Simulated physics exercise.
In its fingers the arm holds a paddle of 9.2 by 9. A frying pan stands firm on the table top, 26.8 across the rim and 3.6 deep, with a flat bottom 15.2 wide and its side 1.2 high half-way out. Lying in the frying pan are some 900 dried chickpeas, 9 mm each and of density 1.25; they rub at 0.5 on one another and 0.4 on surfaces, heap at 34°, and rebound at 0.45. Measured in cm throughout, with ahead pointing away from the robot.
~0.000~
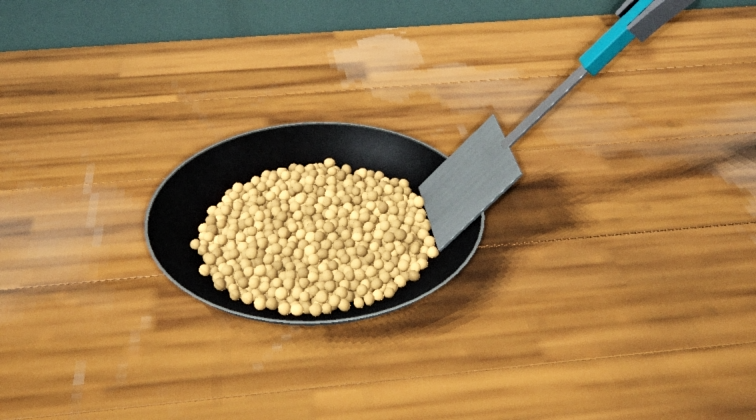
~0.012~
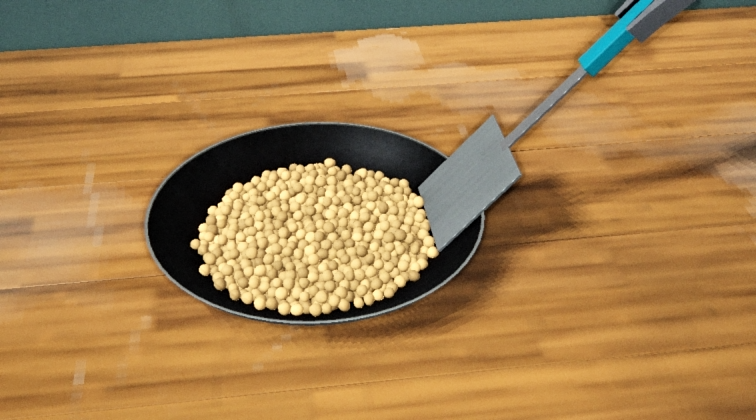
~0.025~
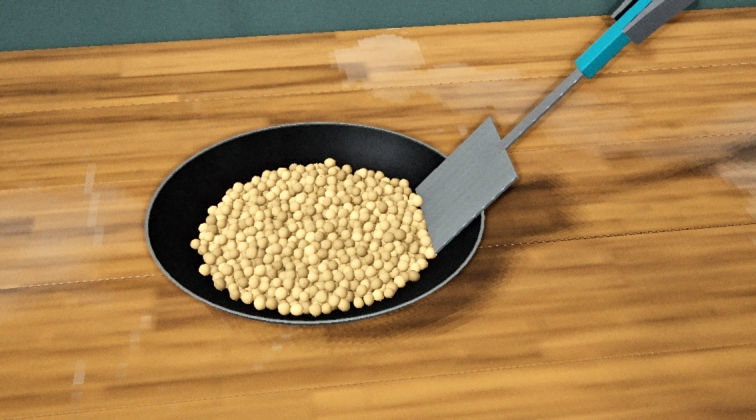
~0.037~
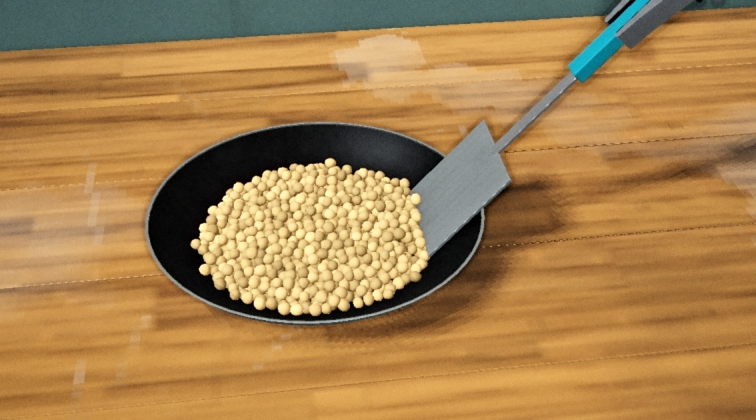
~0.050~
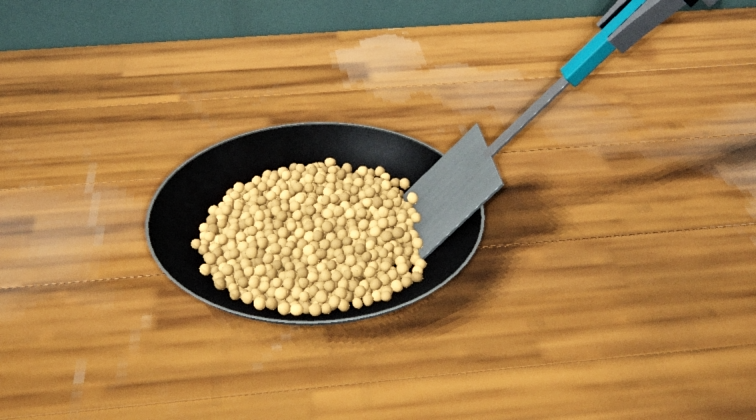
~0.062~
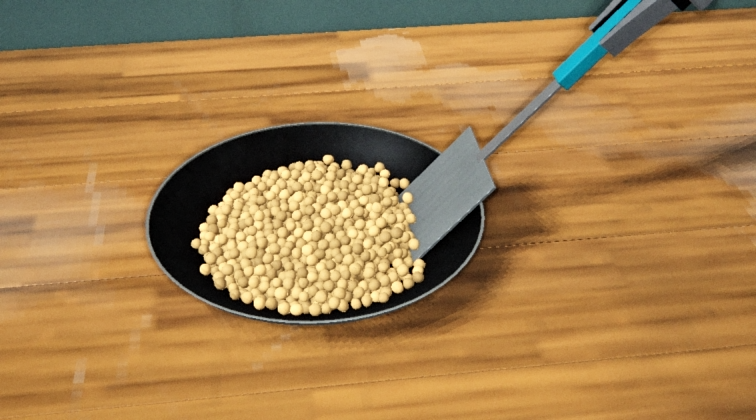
The footage shows a black frying pan of dried chickpeas on a wooden table while a grey paddle, held by a robot arm at upper right, moves slightly left into the pile, nudging a few chickpeas at its right edge.
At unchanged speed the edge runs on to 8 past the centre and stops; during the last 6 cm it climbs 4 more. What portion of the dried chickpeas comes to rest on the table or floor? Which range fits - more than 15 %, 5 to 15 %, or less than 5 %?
The range that fits is 5 to 15 %.
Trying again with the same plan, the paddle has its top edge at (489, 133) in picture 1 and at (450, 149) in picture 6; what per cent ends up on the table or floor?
20 per cent.
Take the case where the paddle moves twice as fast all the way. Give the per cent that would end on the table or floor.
Then roughly 25 percent.
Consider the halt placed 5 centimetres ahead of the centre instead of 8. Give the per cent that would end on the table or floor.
It would come to roughly 0 percent.
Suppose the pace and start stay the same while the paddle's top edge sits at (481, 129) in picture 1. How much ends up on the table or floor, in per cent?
I'd estimate close to 5 per cent.
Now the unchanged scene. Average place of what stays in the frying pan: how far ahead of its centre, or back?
I'd put it at roughly 4.5 cm toward the front.
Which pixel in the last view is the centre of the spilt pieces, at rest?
In the last view, it's around (83, 270).
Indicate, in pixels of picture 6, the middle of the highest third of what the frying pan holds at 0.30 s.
It is centred at roughly (235, 219).
By 0.18 s, sloping 48°, highest piece 4 above the table; 900 in the frying pan.
By 0.30 s, sloping 48°, highest piece 5 above the table; 900 in the frying pan.
By 0.56 s, sloping 48°, highest piece 5 above the table; 837 in the frying pan, 59 on the table or floor, 4 on the blade or in flight.
By 1.61 s, sloping 48°, highest piece 5 above the table; 832 in the frying pan, 68 on the table or floor.
Final count, 832 in the frying pan, 68 on the table or floor. That is 8 % on the table or floor.
